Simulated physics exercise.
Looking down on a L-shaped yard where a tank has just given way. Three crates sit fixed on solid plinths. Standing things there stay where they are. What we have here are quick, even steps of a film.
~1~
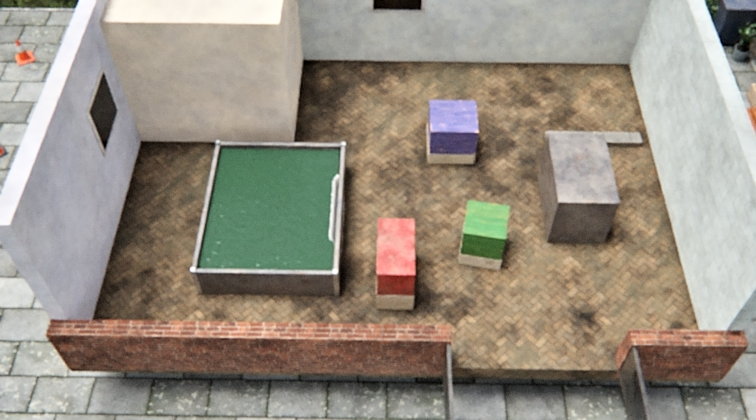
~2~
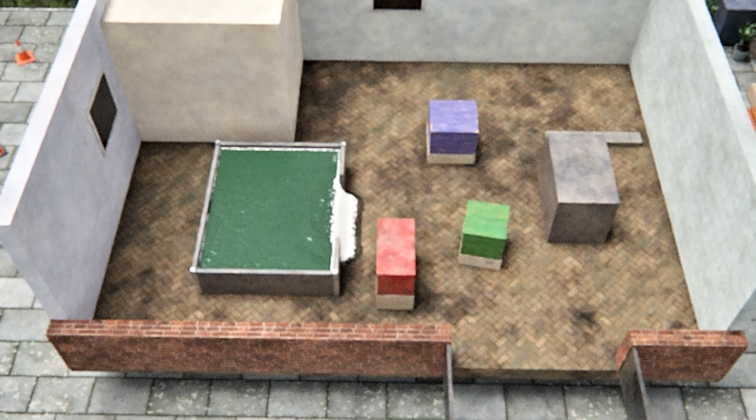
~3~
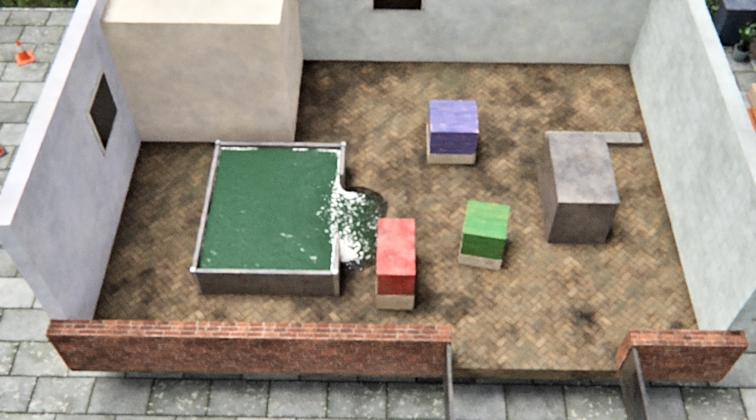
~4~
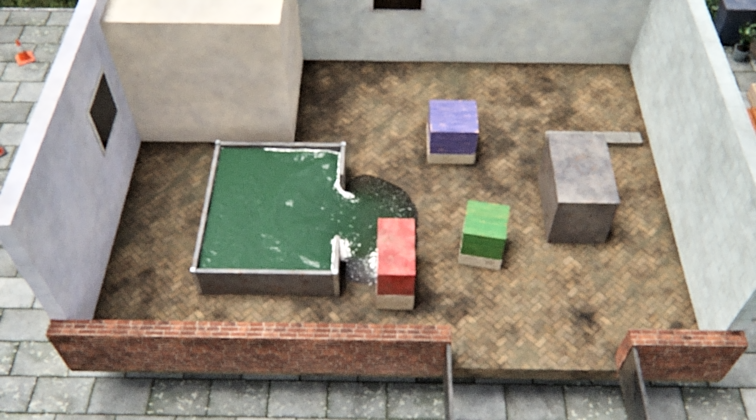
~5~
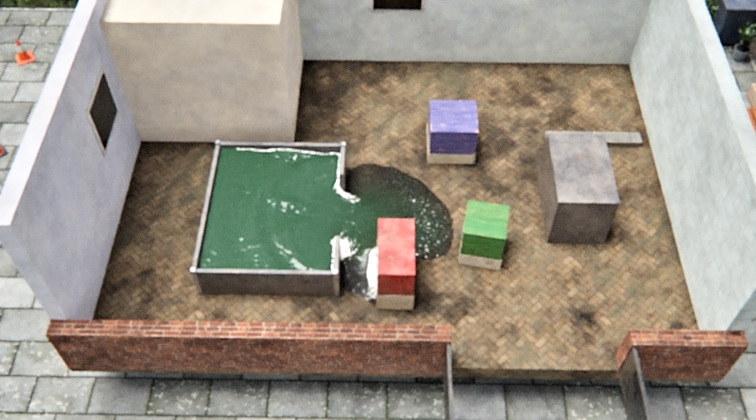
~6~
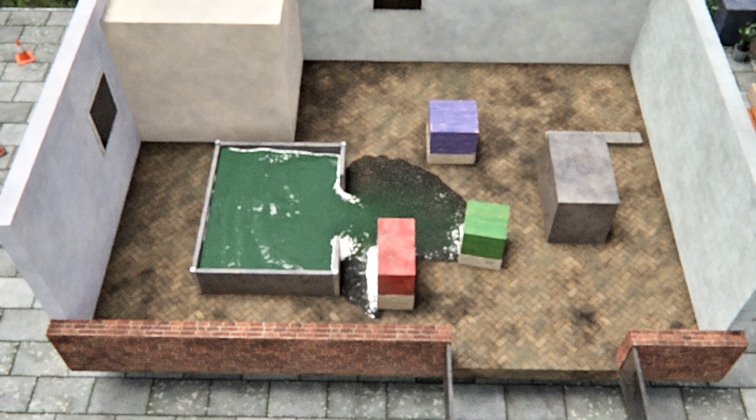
Green water pouring through a gap in a tank's right side, spreading across a brick yard around red and green blocks.
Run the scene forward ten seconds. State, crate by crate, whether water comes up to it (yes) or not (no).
The green crate meets the water; the blue crate never meets the water; the red crate never meets the water.
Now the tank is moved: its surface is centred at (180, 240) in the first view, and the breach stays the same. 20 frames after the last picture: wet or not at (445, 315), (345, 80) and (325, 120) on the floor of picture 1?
The first spot is inundated, the second not reached, and the third not reached.
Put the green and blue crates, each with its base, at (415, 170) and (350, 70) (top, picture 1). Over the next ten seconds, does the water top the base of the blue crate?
In short: The blue crate keeps dry.
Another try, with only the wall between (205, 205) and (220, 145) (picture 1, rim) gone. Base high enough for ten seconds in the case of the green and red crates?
Note - green crate is left dry; red crate is left dry.
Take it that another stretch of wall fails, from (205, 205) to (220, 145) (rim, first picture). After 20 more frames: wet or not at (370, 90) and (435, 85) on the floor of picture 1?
Going in the order you asked, the first is never reached and the second is never reached.
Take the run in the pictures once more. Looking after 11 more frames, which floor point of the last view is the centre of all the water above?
Close to pixel (341, 226).
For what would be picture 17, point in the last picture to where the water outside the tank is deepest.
I'd put it around (456, 239).
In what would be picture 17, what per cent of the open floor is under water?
Roughly 25 percent, I reckon.
A moment on, water covers 15 % of the floor; the green crate water round its plinth, the blue crate water round its plinth, the red crate water round its plinth.
Next, water covers 25 % of the floor; the green crate water round its plinth, the blue crate water round its plinth, the red crate water round its plinth.
Then, water covers 50 % of the floor; the green crate water round its plinth, the blue crate water round its plinth, the red crate water round its plinth.
Later, water covers 70 % of the floor; the green crate water round its plinth, the blue crate water round its plinth, the red crate water round its plinth.
In the end, water covers 95 % of the floor; the green crate was topped, the blue crate stayed above the water, the red crate stayed above the water.
